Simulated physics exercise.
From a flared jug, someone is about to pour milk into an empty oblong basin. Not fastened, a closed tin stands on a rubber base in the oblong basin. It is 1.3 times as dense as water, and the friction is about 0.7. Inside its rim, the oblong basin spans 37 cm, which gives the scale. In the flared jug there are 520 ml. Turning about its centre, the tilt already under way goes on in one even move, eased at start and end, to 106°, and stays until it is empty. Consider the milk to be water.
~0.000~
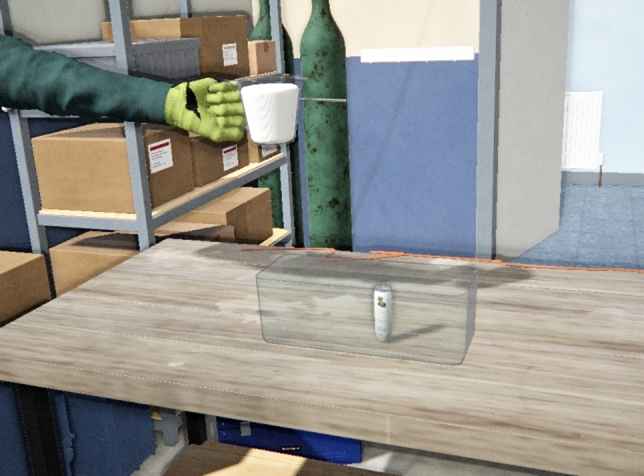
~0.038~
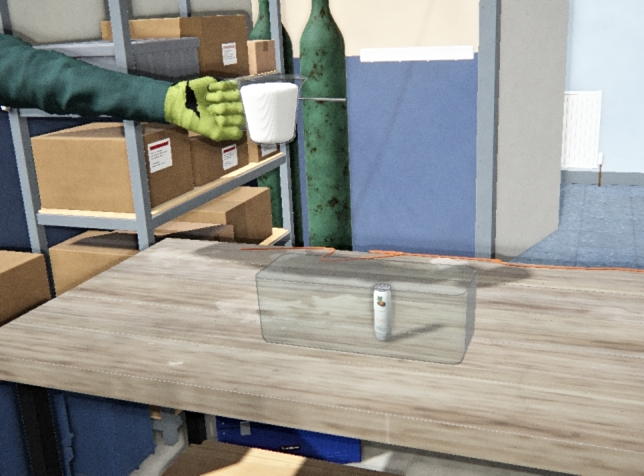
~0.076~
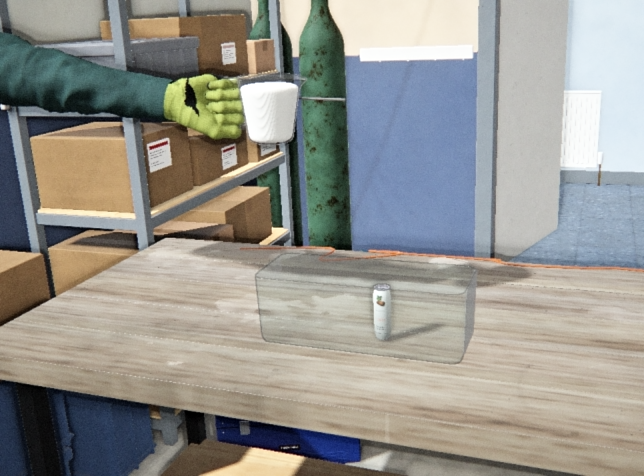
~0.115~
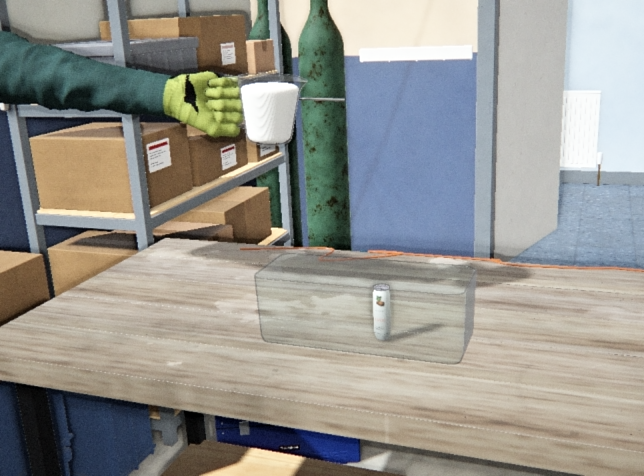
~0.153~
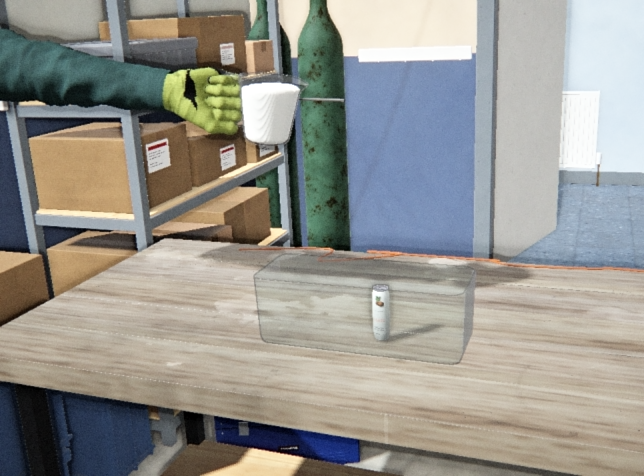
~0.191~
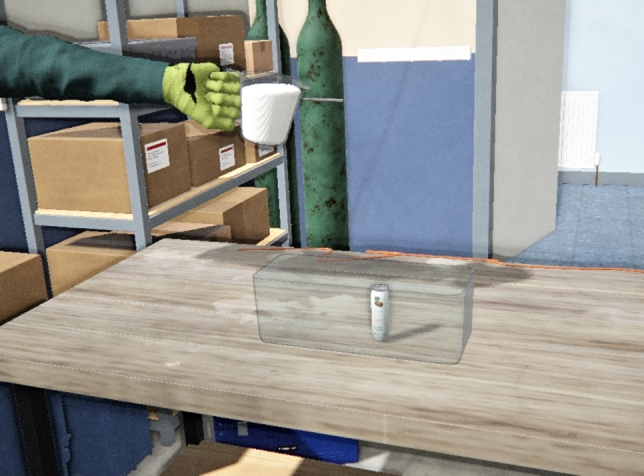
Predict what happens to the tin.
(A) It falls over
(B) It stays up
The answer is A.
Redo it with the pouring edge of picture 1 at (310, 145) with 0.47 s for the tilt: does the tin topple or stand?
It does not tip.
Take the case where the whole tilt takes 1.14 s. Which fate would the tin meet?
So the tin will tip over.
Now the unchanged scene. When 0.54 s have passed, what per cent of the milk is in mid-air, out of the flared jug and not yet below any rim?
I'd say close to 32 per cent.
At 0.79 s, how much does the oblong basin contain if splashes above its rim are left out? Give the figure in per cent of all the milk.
About 48 %.
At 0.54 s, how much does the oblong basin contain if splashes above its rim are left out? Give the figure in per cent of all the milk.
Around 1 percent.
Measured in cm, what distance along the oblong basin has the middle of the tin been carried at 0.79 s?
Measured centre to centre, about 2 cm.
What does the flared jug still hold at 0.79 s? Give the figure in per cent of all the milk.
14 %.
After 0.54 s the tilt is 75° and 68 per cent is still to pour; the tin stands where it began.
After 0.79 s the tilt is 105° and 13 per cent is still to pour; the tin leans 19°.
After 1.05 s the tilt is 106° and 0 per cent is still to pour; the tin lies on its side.
After 1.34 s the tilt is 106° and 0 per cent is still to pour; the tin lies on its side.
In the end the tin lies on its side.
